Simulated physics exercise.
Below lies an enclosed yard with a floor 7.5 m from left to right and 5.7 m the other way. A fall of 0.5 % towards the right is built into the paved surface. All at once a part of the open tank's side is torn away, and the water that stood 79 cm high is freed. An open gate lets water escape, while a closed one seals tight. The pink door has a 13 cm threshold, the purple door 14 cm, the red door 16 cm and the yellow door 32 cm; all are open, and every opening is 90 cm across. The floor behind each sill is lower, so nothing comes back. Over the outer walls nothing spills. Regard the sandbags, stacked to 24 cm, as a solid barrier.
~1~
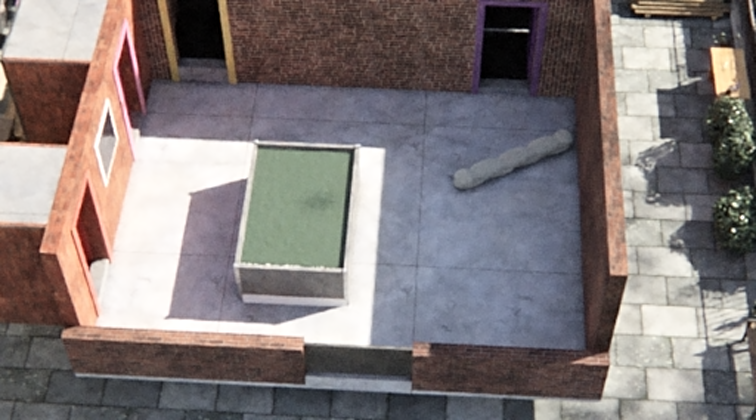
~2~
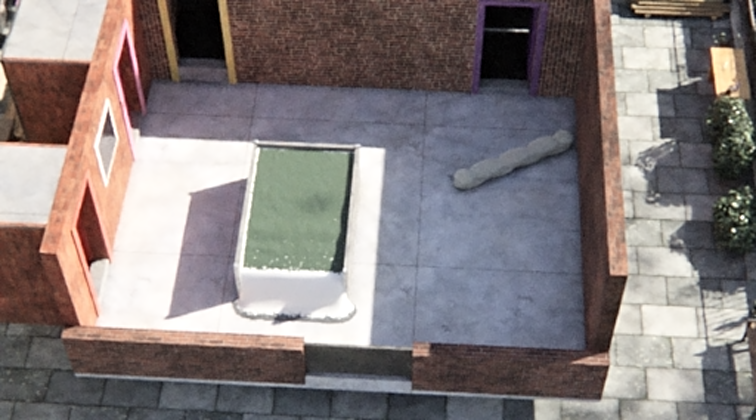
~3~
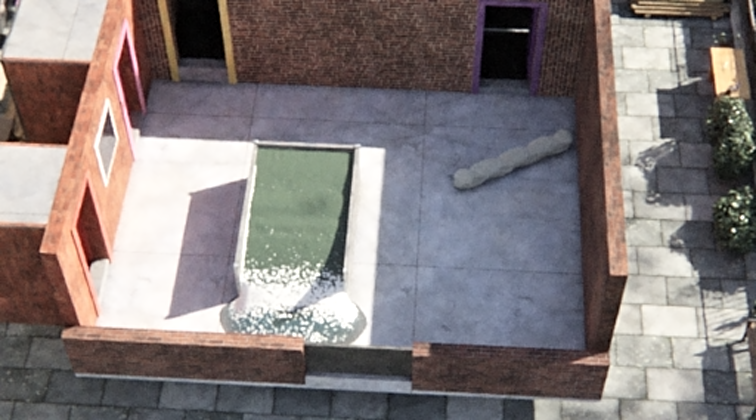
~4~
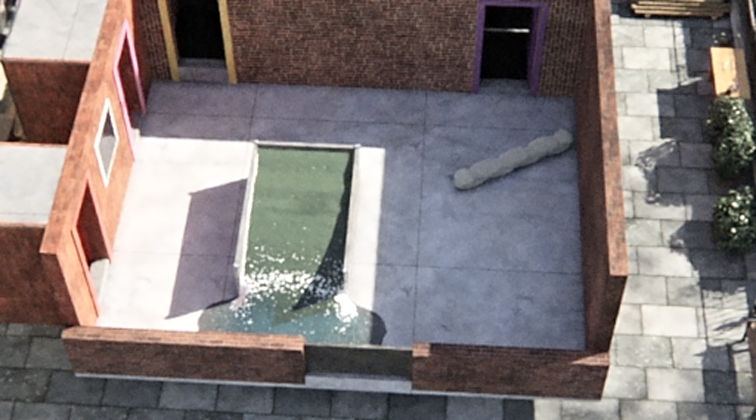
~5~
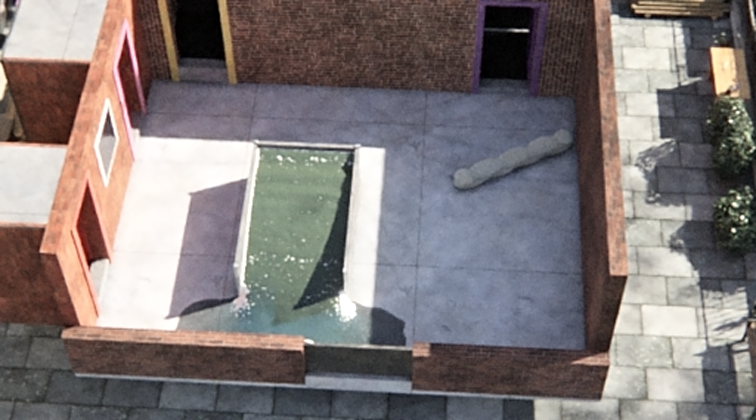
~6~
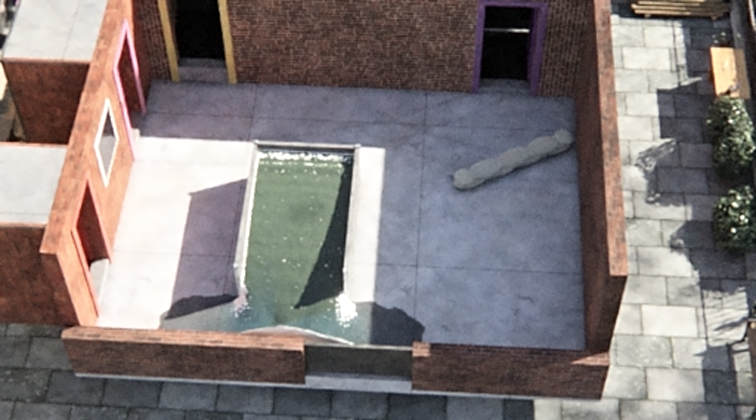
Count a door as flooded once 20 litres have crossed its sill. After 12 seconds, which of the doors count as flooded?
Pink door: Not flooded; purple door: Not flooded; red door: Flooded; yellow door: Not flooded.
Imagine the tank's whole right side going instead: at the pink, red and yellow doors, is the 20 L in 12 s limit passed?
Then pink would come out on the low side, red on the low side and yellow on the low side.
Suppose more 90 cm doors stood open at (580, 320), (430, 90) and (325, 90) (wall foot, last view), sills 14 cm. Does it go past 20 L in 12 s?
So, in the order given, it's beyond the mark, then shy of the mark, then shy of the mark.
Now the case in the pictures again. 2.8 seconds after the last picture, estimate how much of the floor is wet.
Covered: Roughly 55 %.
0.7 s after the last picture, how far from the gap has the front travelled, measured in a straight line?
Distance: Approx. 4.2 m.
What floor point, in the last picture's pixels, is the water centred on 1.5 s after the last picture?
Around (303, 297).
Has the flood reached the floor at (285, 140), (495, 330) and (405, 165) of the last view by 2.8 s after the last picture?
First spot not yet wet, second submerged, third not yet wet.
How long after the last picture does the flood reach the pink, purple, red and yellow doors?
Arrival times: Pink 2.0 seconds, purple 3.8 seconds, red 0.8 seconds, yellow 2.6 seconds.
Then, 0.7 s after the last picture water covers 20 % of the floor and is deepest (56 cm) near (292, 361); pink door not reached, purple door not reached, red door not reached, yellow door not reached.
Then, 1.5 s after the last picture water covers 35 % of the floor and is deepest (46 cm) near (103, 351); pink door not reached, purple door not reached, red door 29 cm at the sill, 12 L in, yellow door not reached.
Then, 2.8 s after the last picture water covers 55 % of the floor and is deepest (28 cm) near (580, 377); pink door 5 cm at the sill, 0 L in, purple door not reached, red door 24 cm at the sill, 74 L in, yellow door 10 cm at the sill, 0 L in.
Then, 6.3 s after the last picture water covers 95 % of the floor and is deepest (16 cm) near (576, 269); pink door 5 cm at the sill, 0 L in, purple door 7 cm at the sill, 0 L in, red door 8 cm at the sill, 90 L in, yellow door 11 cm at the sill, 0 L in.
Then, 11.3 s after the last picture water covers 95 % of the floor and is deepest (14 cm) near (550, 139); pink door 6 cm at the sill, 0 L in, purple door 13 cm at the sill, 1 L in, red door 5 cm at the sill, 90 L in, yellow door 6 cm at the sill, 0 L in.
